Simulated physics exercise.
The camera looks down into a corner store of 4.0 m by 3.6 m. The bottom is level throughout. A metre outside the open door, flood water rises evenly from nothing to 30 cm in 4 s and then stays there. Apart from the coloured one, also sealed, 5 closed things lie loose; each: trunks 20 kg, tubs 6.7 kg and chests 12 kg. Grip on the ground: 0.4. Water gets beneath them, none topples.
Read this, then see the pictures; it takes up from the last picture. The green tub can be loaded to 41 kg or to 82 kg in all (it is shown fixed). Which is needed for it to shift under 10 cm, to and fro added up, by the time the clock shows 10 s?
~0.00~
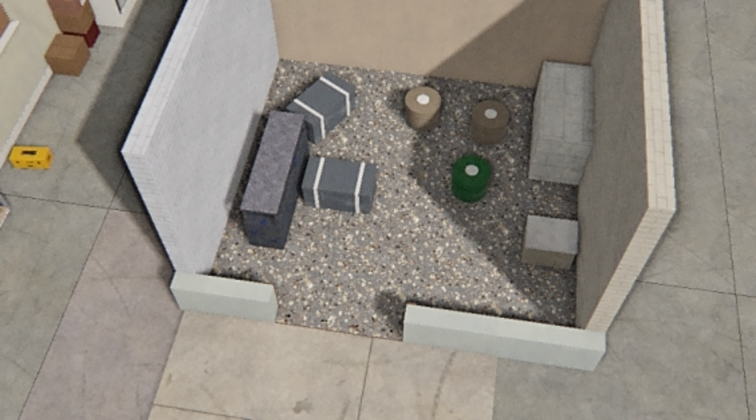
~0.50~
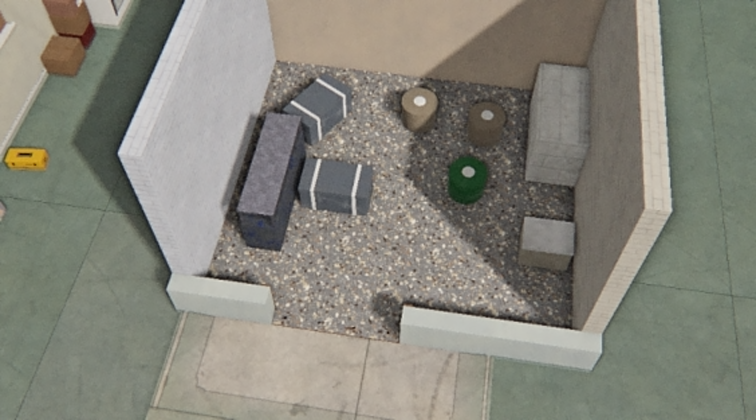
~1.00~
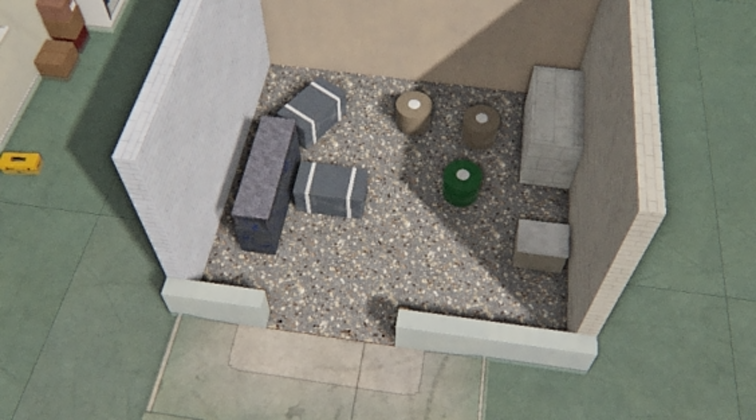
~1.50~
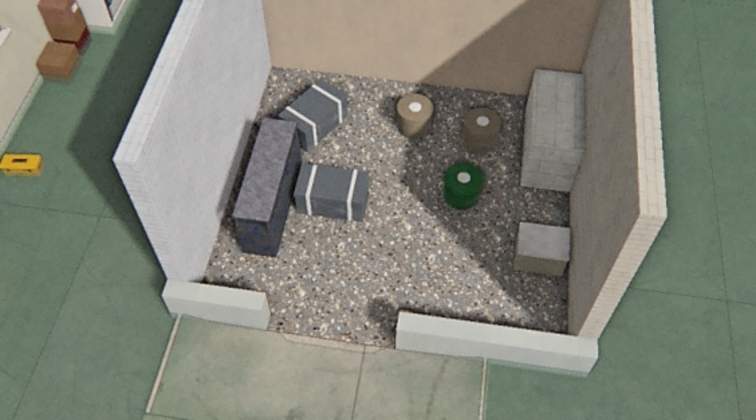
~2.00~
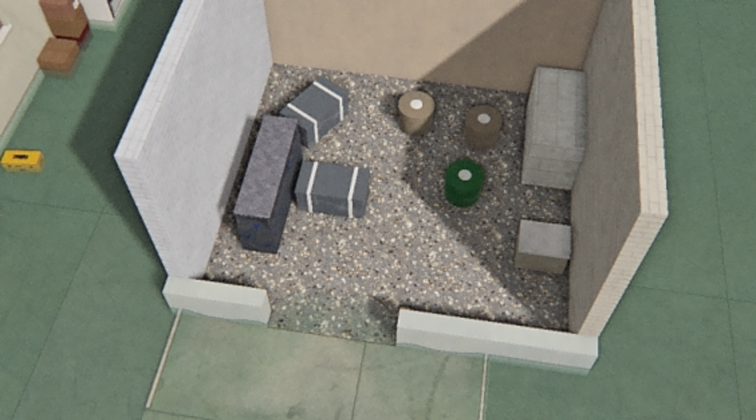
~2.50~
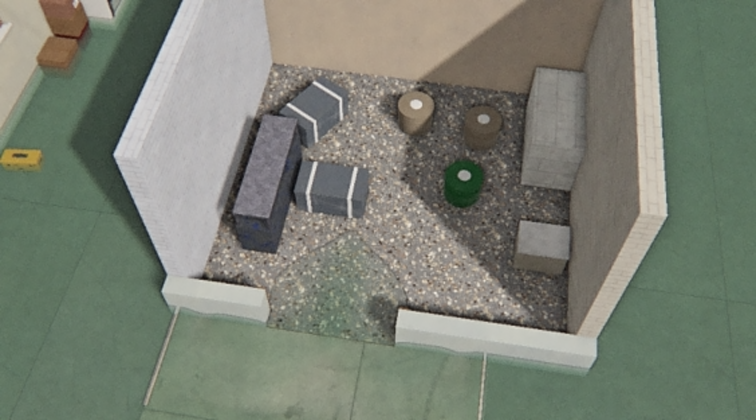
For it, the lower weight is enough.
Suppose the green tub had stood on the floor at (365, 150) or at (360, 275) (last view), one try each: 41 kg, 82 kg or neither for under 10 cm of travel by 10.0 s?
Log: Try 1 the heavier pick is required; try 2 the heavier pick is required.
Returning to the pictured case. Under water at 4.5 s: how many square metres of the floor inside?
That flooded area is roughly 8.5 m2.
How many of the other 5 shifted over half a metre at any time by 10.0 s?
Total: 5.
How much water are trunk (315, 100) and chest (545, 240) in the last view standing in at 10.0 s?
I'd estimate 19 cm for the first and 9 cm for the second.
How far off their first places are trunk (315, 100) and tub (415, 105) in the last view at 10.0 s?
They sit 50 cm and 80 cm away, in the order given.
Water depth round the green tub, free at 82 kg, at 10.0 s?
About 15 cm.
After 3.5 s the green tub would be 0 cm from its start with 41 kg and 0 cm from its start with 82 kg; 0 cm of water round it then.
After 4.5 s the green tub would be 0 cm from its start with 41 kg and 0 cm from its start with 82 kg; 6 cm of water round it then.
After 7.0 s the green tub would be 1 cm from its start with 41 kg and 0 cm from its start with 82 kg; 11 cm of water round it then.
After 10.0 s the green tub would be 1 cm from its start with 41 kg and 0 cm from its start with 82 kg; 15 cm of water round it then.
